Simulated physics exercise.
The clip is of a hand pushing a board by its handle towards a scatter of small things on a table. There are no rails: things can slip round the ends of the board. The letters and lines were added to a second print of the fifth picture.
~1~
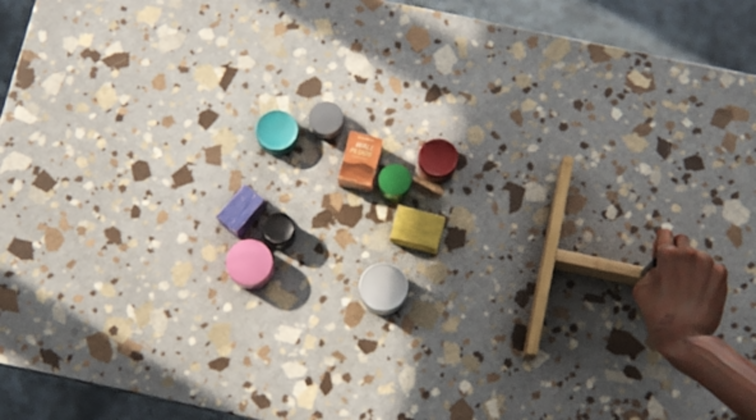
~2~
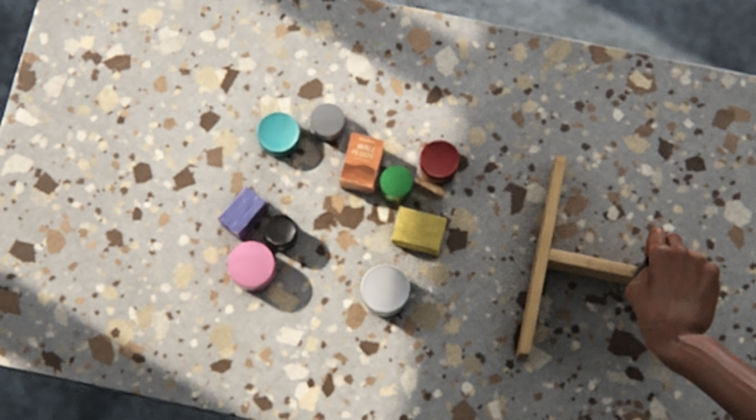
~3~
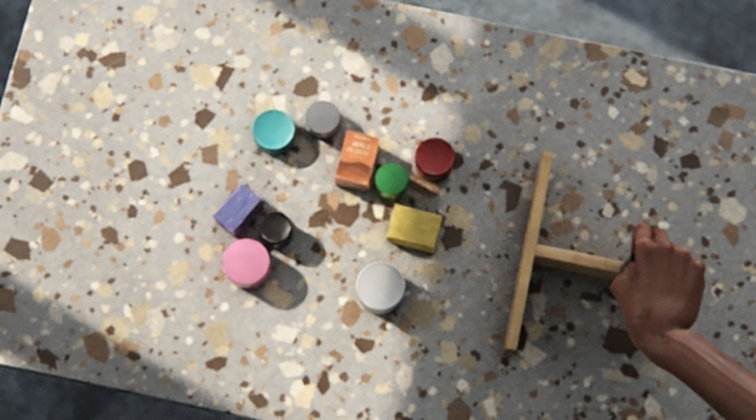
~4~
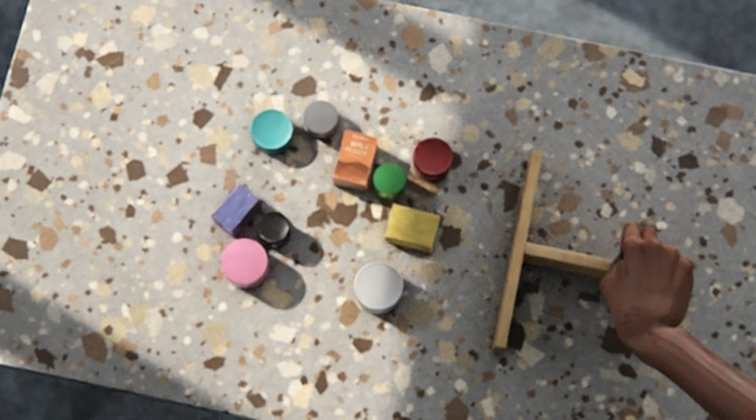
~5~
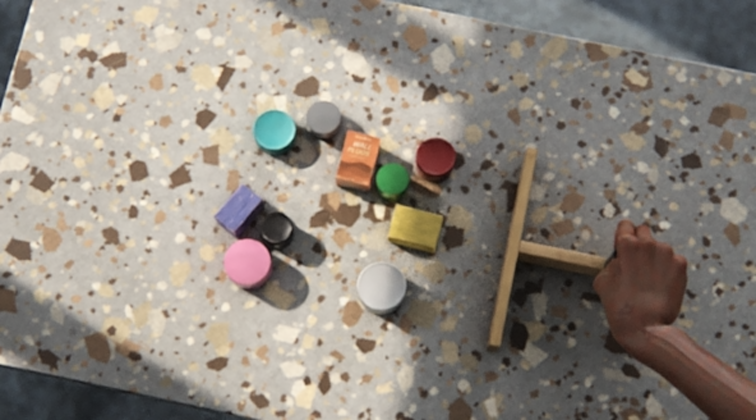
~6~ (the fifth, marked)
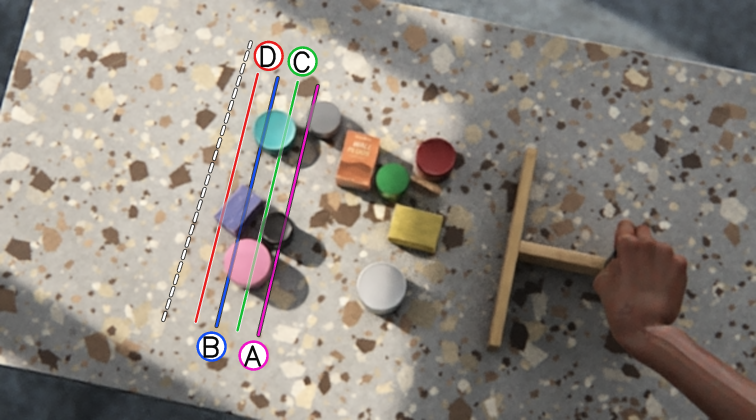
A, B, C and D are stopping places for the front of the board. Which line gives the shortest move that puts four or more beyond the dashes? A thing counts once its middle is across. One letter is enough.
Line B.
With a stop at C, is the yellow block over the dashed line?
By then, no.
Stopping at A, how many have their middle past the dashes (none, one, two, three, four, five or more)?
It has one across.
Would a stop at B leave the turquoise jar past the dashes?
Yes.
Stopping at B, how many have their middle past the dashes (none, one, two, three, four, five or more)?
It has four across.
On the marked copy, A at (289, 207); B at (248, 199); C at (268, 203); D at (228, 195); the dashed line at (208, 177).
Taking B. A third of the way, board (419, 225); blue block (240, 212); turquoise jar (275, 133); none across.
Two thirds of the way, board (322, 205); turquoise jar (240, 131); blue block (240, 212); none across.
When it is over, board (249, 190); turquoise jar (169, 126); pink pot (160, 258); four across.
As for the rest, A gets only one across; C gets only one across; D gets five across, but is farther than needed.
